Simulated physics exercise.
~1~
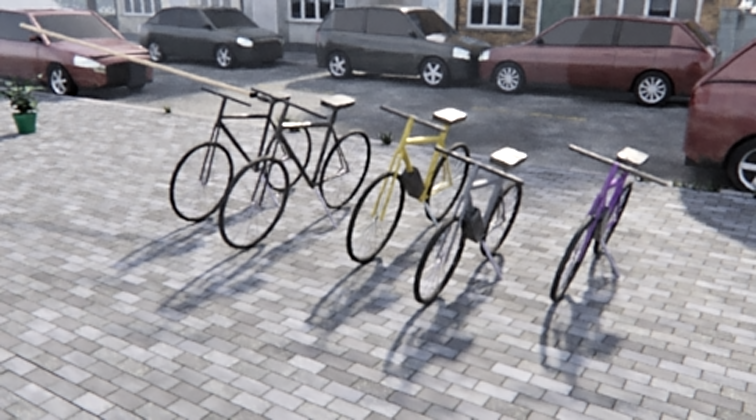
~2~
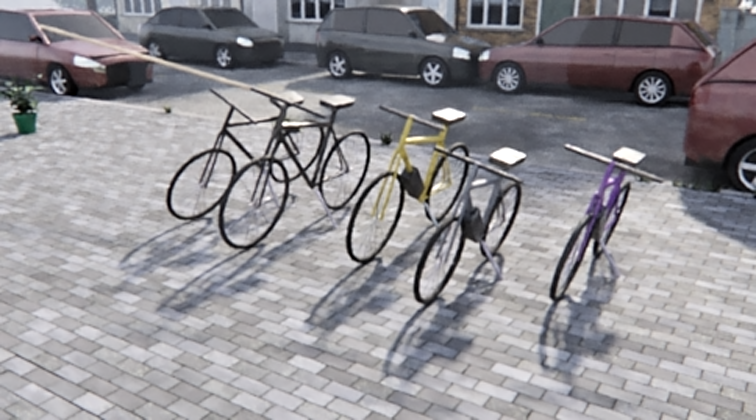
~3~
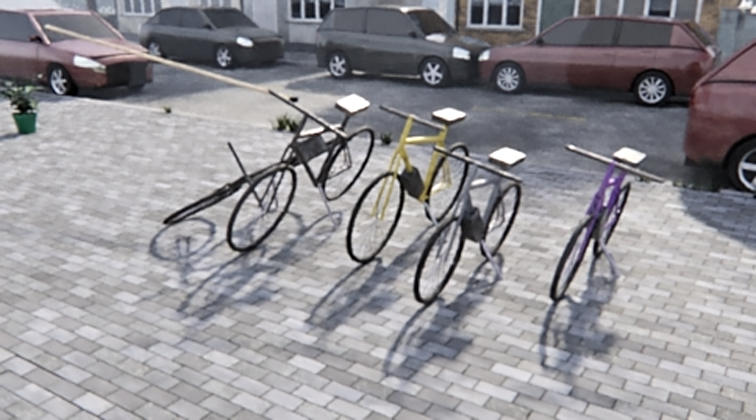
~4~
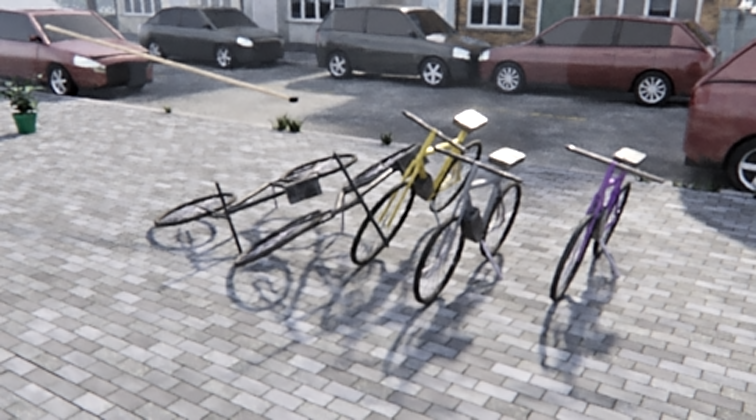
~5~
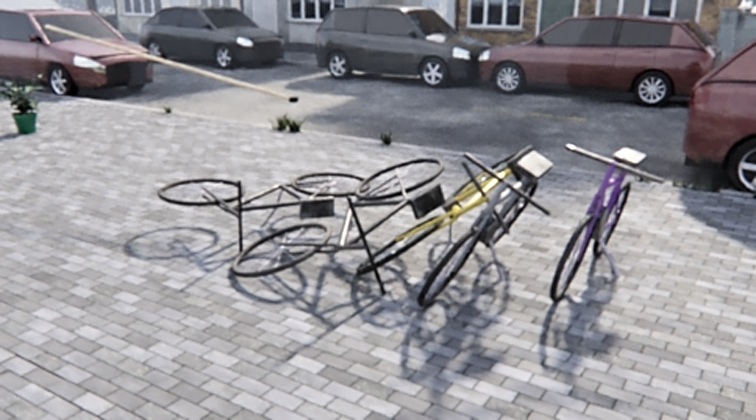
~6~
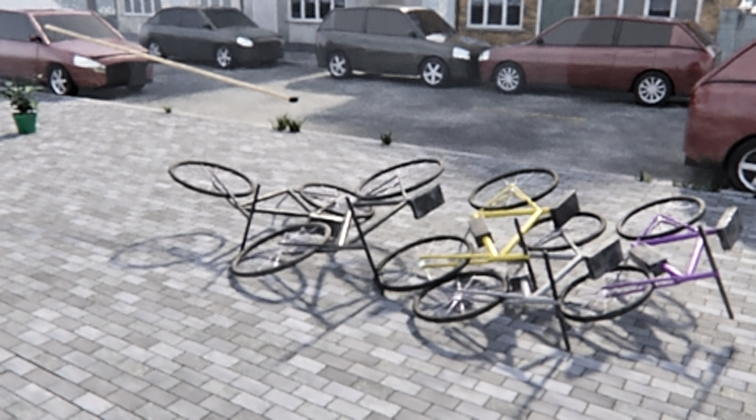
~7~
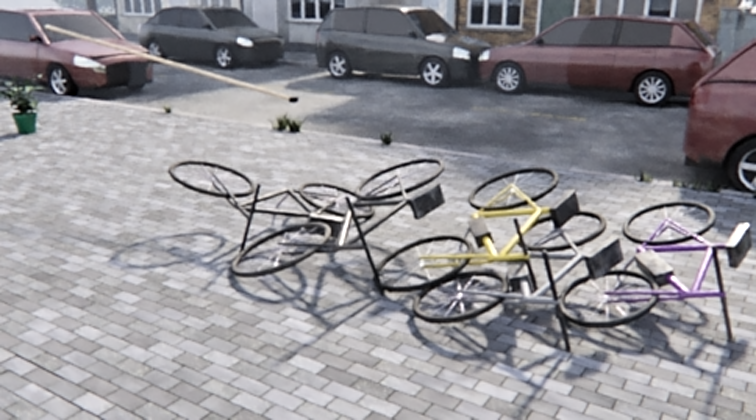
On a paved area beside a road with parked cars, seen from slightly above by a still camera, five bicycles stand in a row, two dark ones at left, then a yellow, a grey and a purple one at far right. A long pale pole reaches in from the upper left, moves right a little and stops as the leftmost bicycle tips over. The next dark bicycle goes down after it, followed by the yellow and the grey. Last, the purple one topples too, and all five end lying tangled across the paving, none left standing.
